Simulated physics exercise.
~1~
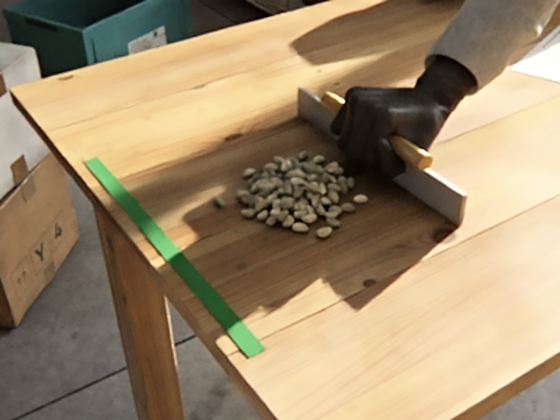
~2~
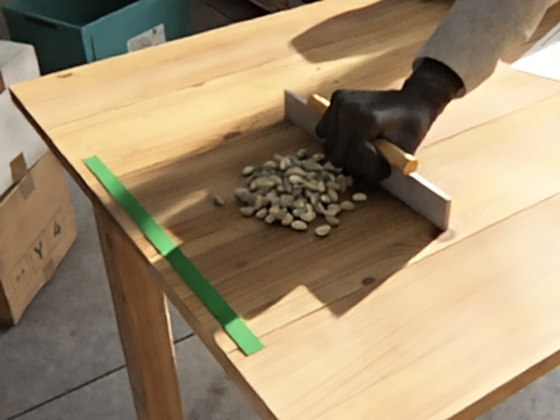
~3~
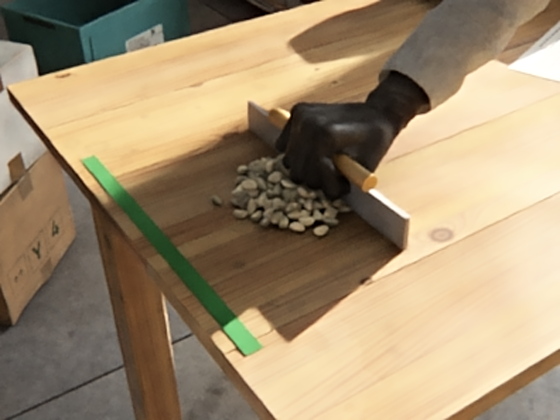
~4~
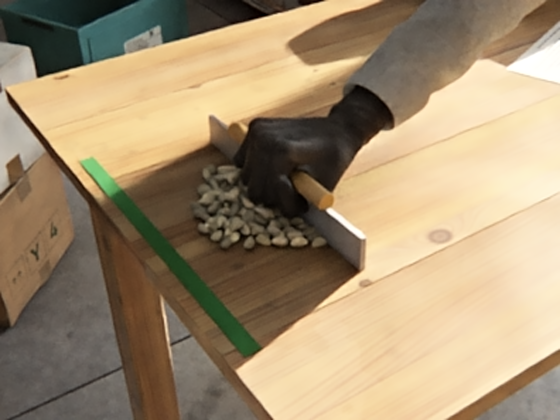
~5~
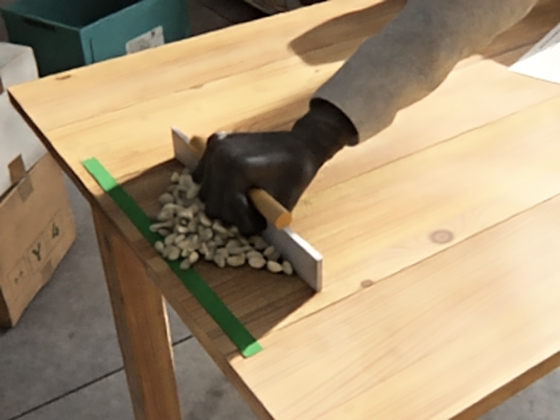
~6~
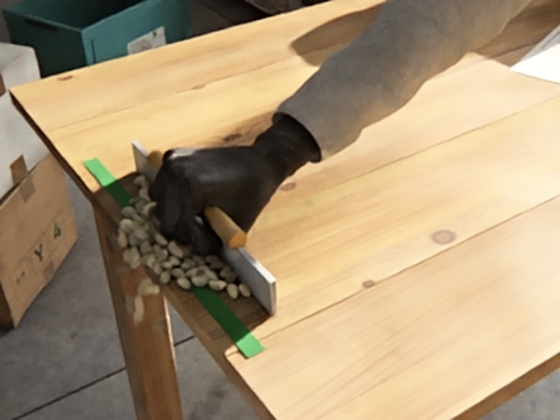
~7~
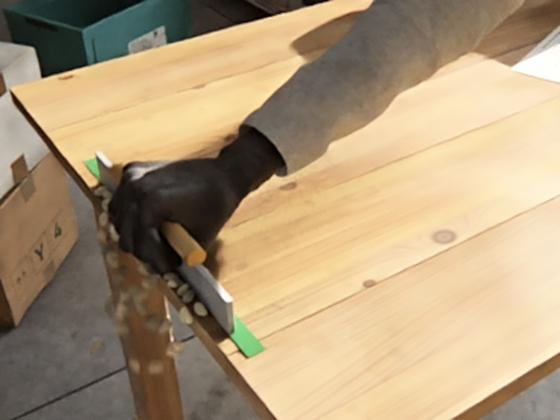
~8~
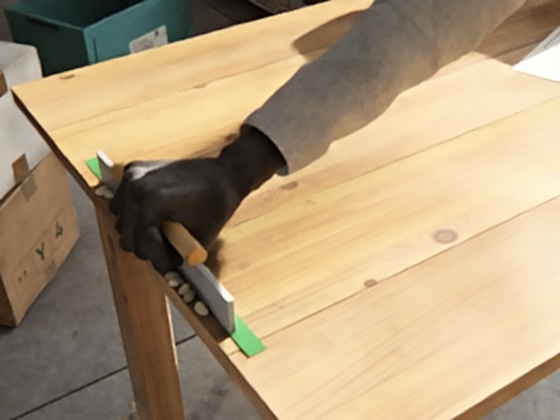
A black-gloved hand in a grey sleeve grips a scraper with a wooden handle and a pale blade on a light wooden table, seen from above at a slant with a slight sway. A heap of pale, pebble-like pieces lies left of the blade, and green tape runs near the table's left end, with a teal bin and cardboard boxes beyond. The scraper slides left, meets the heap and bunches it along the blade. The pieces cross the tape and begin spilling over the edge. The scraper stops at the tape, with most of the heap gone over and a few pieces left beside the blade.
